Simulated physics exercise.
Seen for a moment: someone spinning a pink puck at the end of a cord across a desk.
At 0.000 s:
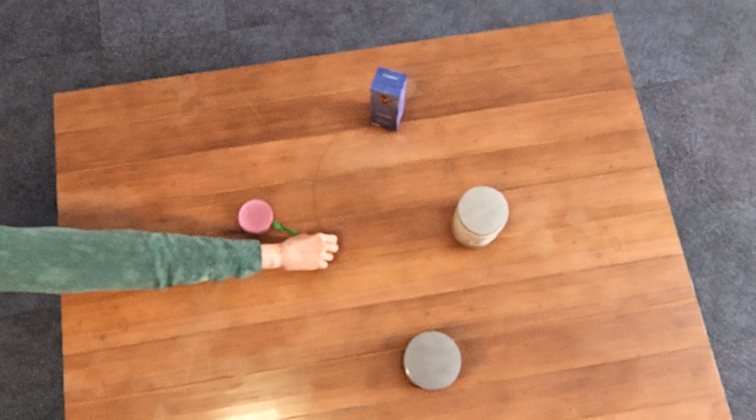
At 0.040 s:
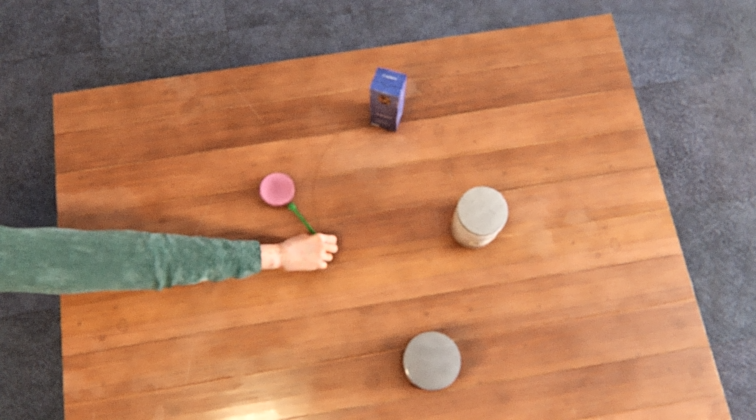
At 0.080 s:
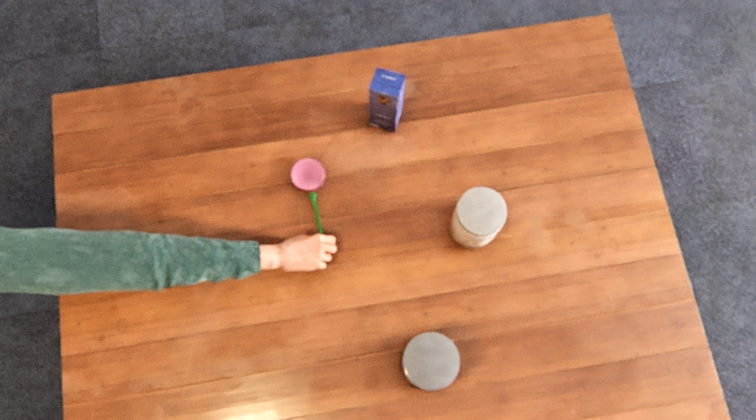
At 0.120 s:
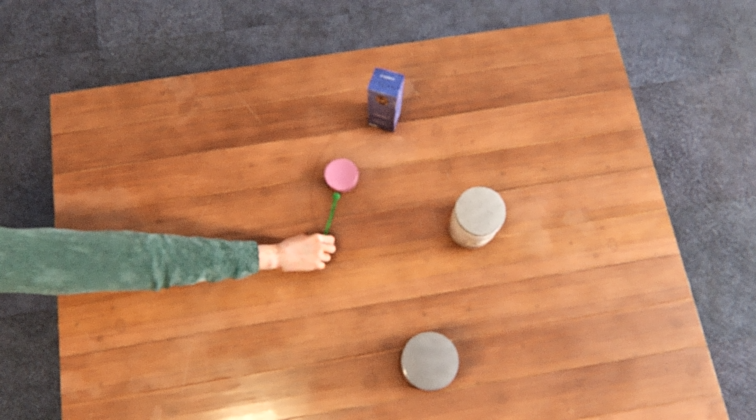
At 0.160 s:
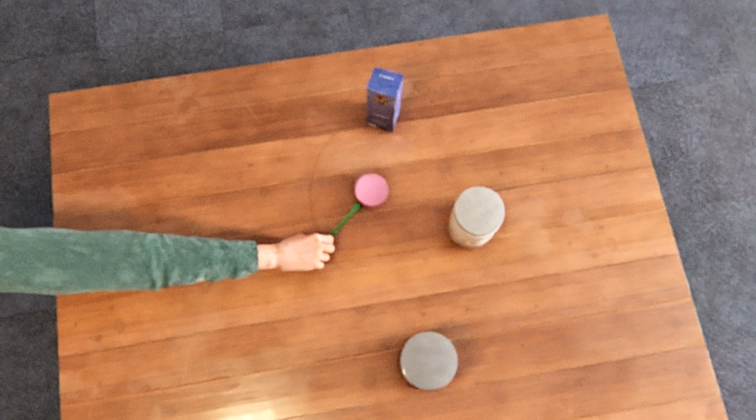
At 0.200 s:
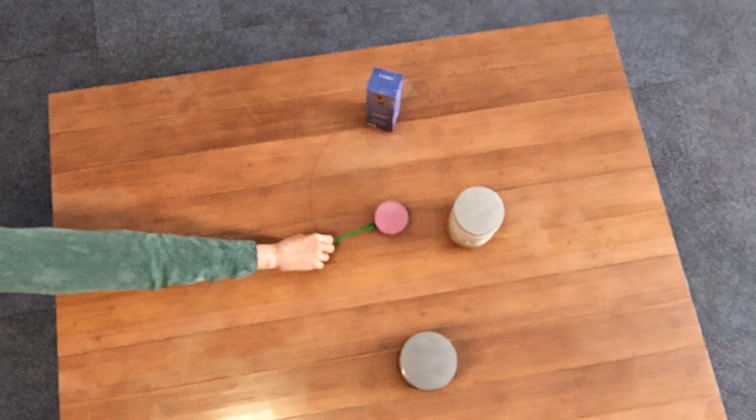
Pink puck on a green cord swinging clockwise around a hand on a wooden desk, passing from left over to right.
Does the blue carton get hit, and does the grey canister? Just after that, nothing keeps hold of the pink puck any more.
Answer: The blue carton stays clear, the grey canister gets hit.
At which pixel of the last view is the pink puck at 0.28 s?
Near (407, 286).
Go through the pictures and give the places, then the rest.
Pink puck (256, 216); blue carton (389, 81); grey canister (433, 360); white canister (483, 210), in the first picture.
Pink puck (277, 189), in the second picture.
Pink puck (308, 174), in the third picture.
Pink puck (342, 174), in the fourth picture.
Pink puck (372, 190), in the fifth picture.
Pink puck (391, 217); blue carton (385, 81); grey canister (429, 360); white canister (479, 210); going round clockwise, in the sixth picture.
After 0.28 s, puck near (407, 286).
After 0.40 s, puck near (414, 321); grey canister pushed aside.
At rest, puck near (414, 321); grey canister pushed aside. The blue carton remains clear and the grey canister takes the knock.
